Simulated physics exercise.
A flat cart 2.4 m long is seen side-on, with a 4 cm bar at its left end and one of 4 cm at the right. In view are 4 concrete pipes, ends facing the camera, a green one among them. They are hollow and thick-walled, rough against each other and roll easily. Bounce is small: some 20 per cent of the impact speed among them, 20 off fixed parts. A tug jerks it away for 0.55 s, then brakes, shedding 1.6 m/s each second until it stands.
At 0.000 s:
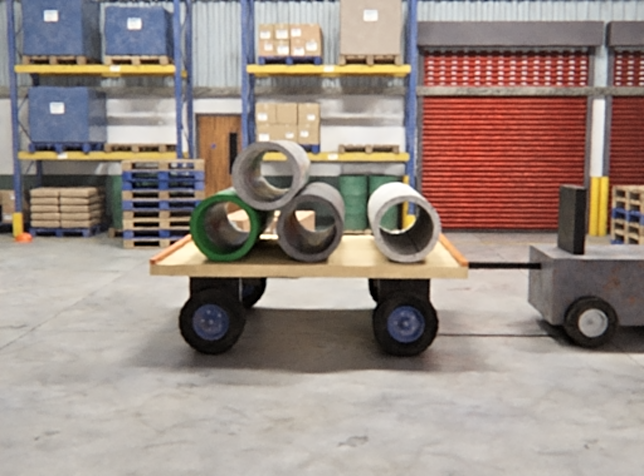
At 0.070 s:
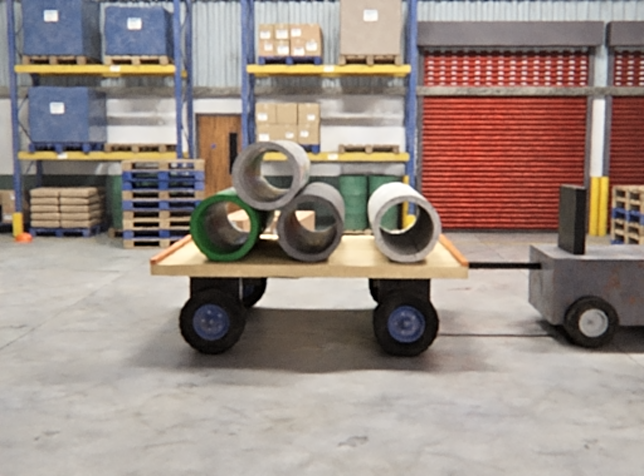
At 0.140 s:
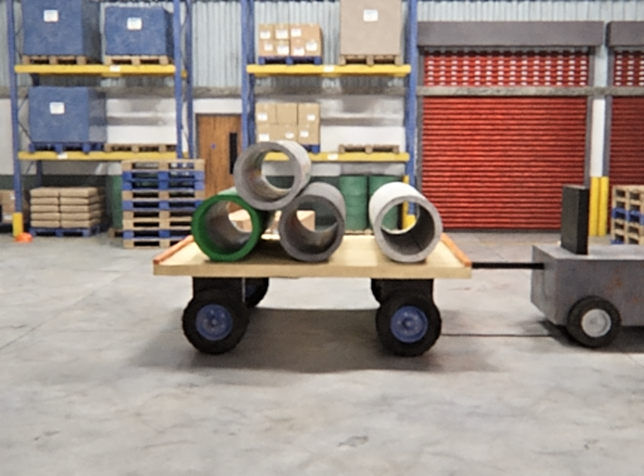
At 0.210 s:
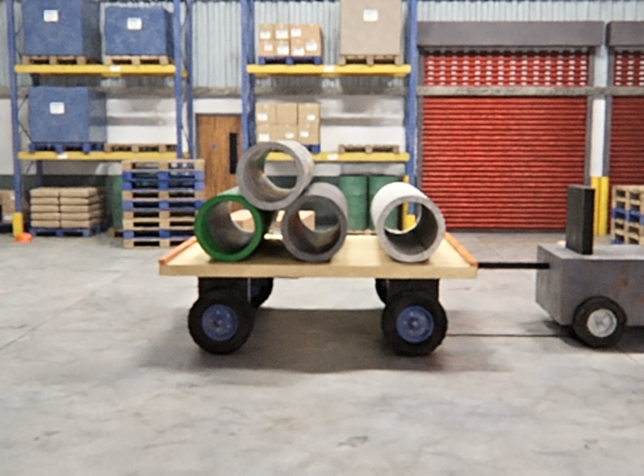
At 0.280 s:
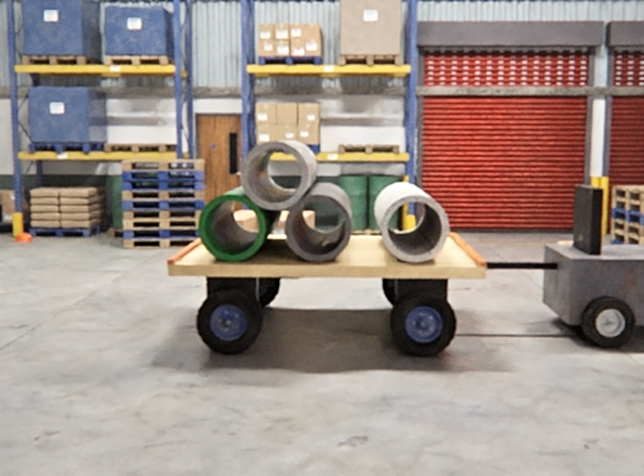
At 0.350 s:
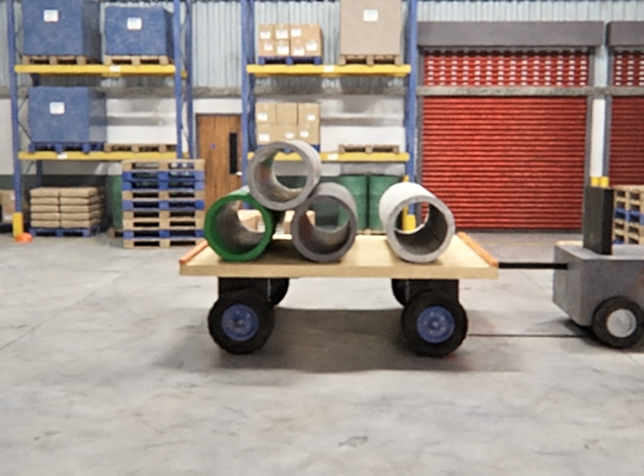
The video shows a flat wooden cart in a warehouse carrying four hollow concrete pipes, one green, with one resting on top of two others. A tug at the right pulls the cart a short distance rightward, gradually gaining speed.
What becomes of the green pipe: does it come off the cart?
The green pipe leaves by one end.
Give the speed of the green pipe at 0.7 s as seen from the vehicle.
Roughly 0.9 m/s.
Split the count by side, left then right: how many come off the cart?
On the left 2, on the right 0.
By 0.7 s, green is on the deck, 5 cm from the left bar, rolling left along the cart; 0 over a bar so far.
By 1.0 s, green is over the left bar and falling; 1 over a bar so far.
Finally (4.1 s), green is over the left bar and down; 2 over a bar so far.
